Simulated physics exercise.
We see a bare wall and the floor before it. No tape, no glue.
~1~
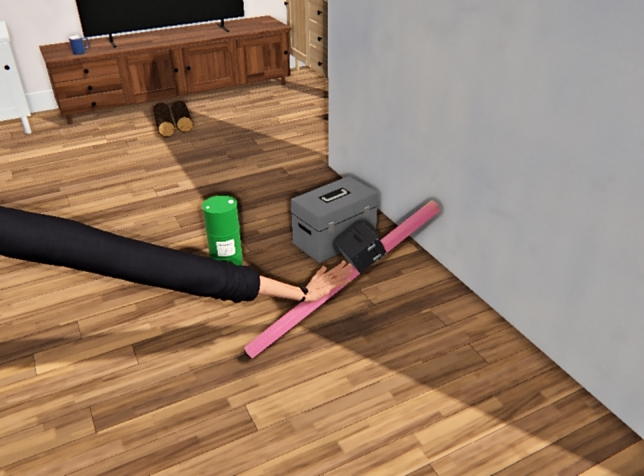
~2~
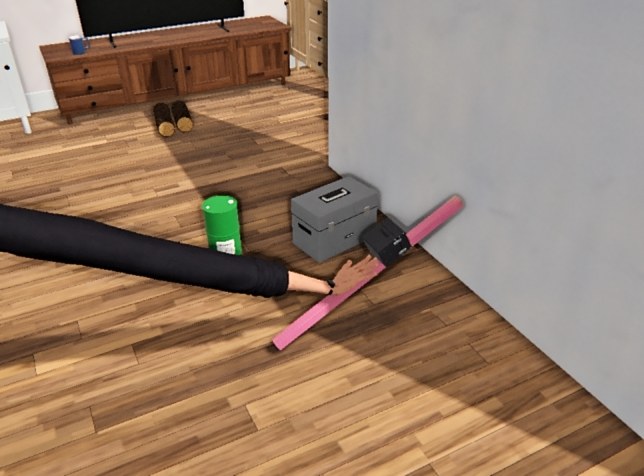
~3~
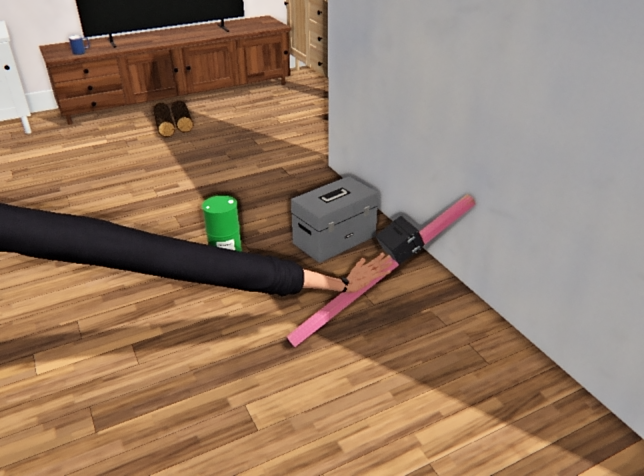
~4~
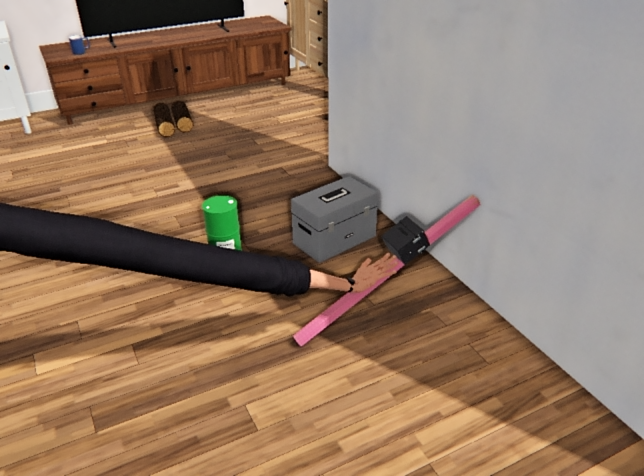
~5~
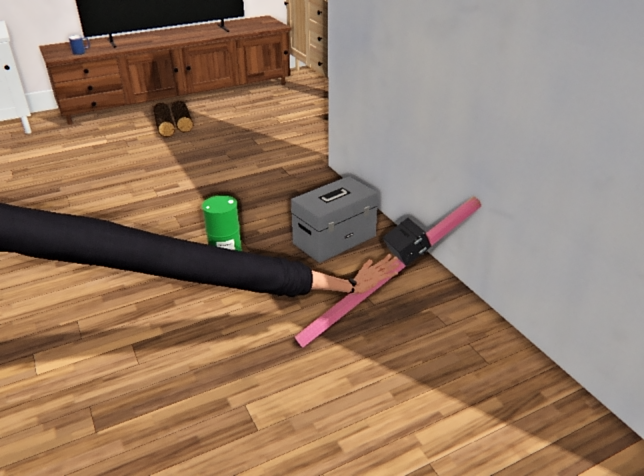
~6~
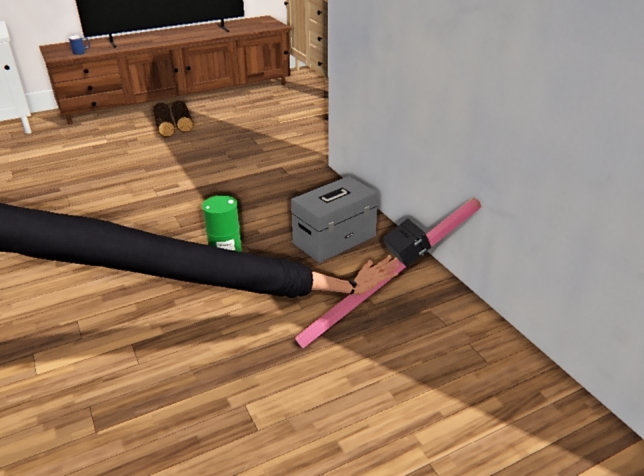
A pink pole with a dark block around it shifts a short way right along a bare wall, a dark-sleeved hand moving with it past a grey toolbox and green canister, then stays nearly still with the hand on it.
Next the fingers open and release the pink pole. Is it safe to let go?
In the end the pole gives way.
Then, 0.30 s after the last picture, pink pole sunk by 14° near (381, 295).
Then, 0.40 s after the last picture, pink pole sunk by 27° near (376, 313).
Then, 0.50 s after the last picture, pink pole sunk by 24° near (376, 303).
Then, 0.70 s after the last picture, pink pole sunk by 27° near (375, 310).
At rest, moved from the start, pink pole; the other 2 in place. Seen from the same camera at the end, pink pole near (374, 315). The pole slides down.
